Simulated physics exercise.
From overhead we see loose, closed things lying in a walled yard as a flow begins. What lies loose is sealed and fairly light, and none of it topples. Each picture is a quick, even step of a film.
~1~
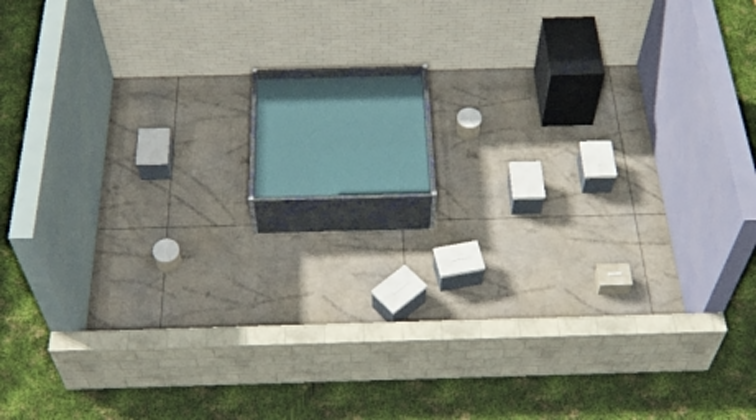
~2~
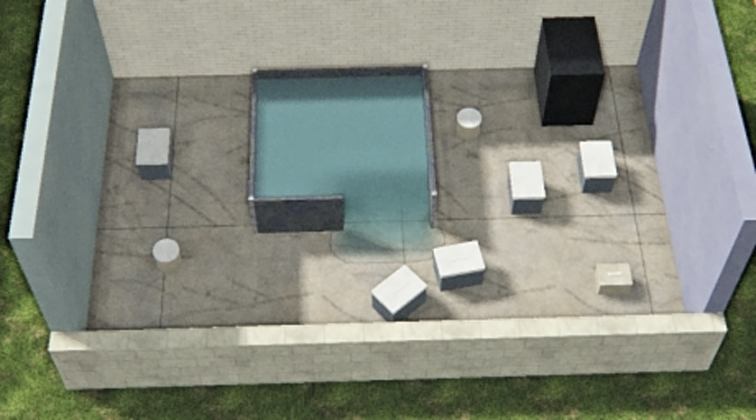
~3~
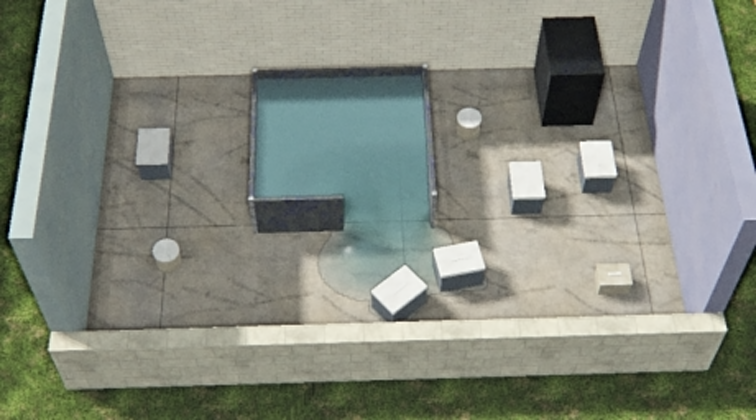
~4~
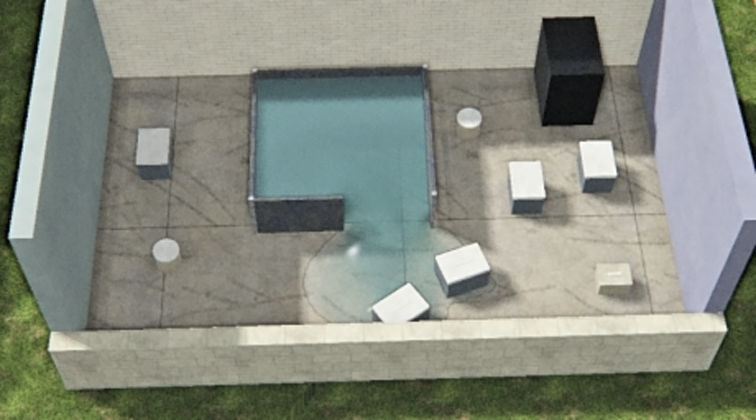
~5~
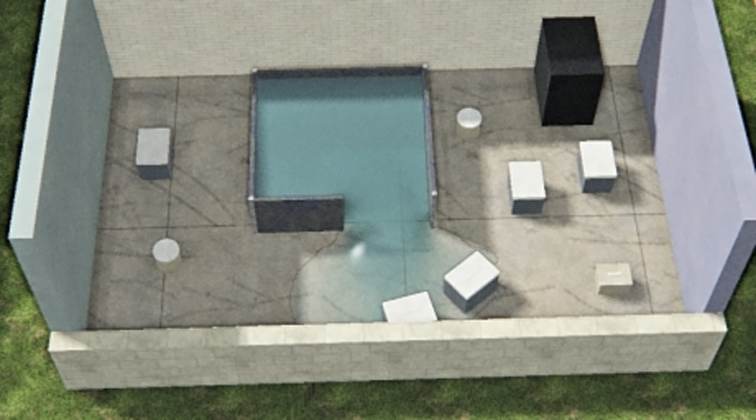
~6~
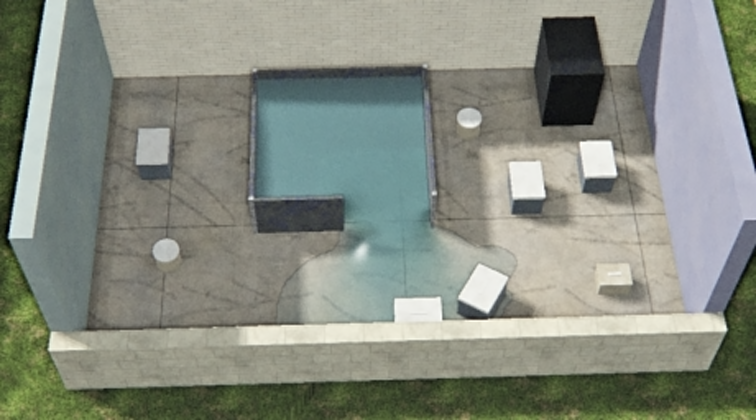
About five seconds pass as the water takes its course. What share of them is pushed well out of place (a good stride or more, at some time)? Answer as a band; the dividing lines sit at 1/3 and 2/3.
2/3 or more.
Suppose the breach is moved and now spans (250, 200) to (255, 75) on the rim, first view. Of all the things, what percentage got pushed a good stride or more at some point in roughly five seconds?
Roughly 60 percent.
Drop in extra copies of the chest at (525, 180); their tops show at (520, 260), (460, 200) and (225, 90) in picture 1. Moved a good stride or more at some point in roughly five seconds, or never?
Result by item: Gets dislodged / stays where it is / stays where it is.
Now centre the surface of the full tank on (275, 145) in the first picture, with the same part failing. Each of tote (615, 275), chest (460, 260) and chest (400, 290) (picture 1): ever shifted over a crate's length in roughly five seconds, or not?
In order: Went well off, went well off, went well off.
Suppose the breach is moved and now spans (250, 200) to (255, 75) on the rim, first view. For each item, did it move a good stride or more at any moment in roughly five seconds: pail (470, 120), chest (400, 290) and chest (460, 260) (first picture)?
Fell short, went past that, went past that.
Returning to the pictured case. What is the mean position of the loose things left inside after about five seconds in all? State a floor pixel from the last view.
Roughly (439, 129).
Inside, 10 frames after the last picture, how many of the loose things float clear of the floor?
It works out to 2.
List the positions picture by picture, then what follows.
The first frame shows a chest at (459, 258), on the bottom; a chest at (399, 288), on the bottom; 0 of 8 have shifted.
The second frame shows a chest at (459, 258) rests on the ground; a chest at (399, 288) rests on the ground; 0 of 8 have shifted.
The third frame shows a chest at (459, 258) rests on the ground; a chest at (399, 289), on the bottom; 0 of 8 have shifted.
The fourth frame shows a chest at (463, 263), on the bottom, close to its start; a chest at (401, 306) rests on the ground, close to its start; 2 of 8 have shifted.
The fifth frame shows a chest at (472, 274) rests on the ground, close to its start; a chest at (410, 311) rests on the ground, a stride from its start; 2 of 8 have shifted.
The sixth frame shows a chest at (484, 287), on the bottom, a stride from its start; a chest at (418, 313) floats, a stride from its start; 2 of 8 have shifted.
A moment on, 2 of 8 are well off their spots; 1 afloat.
Next, 3 of 8 are well off their spots; 2 afloat.
Later, 4 of 8 are well off their spots; 4 afloat.
In the end, 6 of 8 are well off their spots, and 6 have been at some point; 4 afloat.
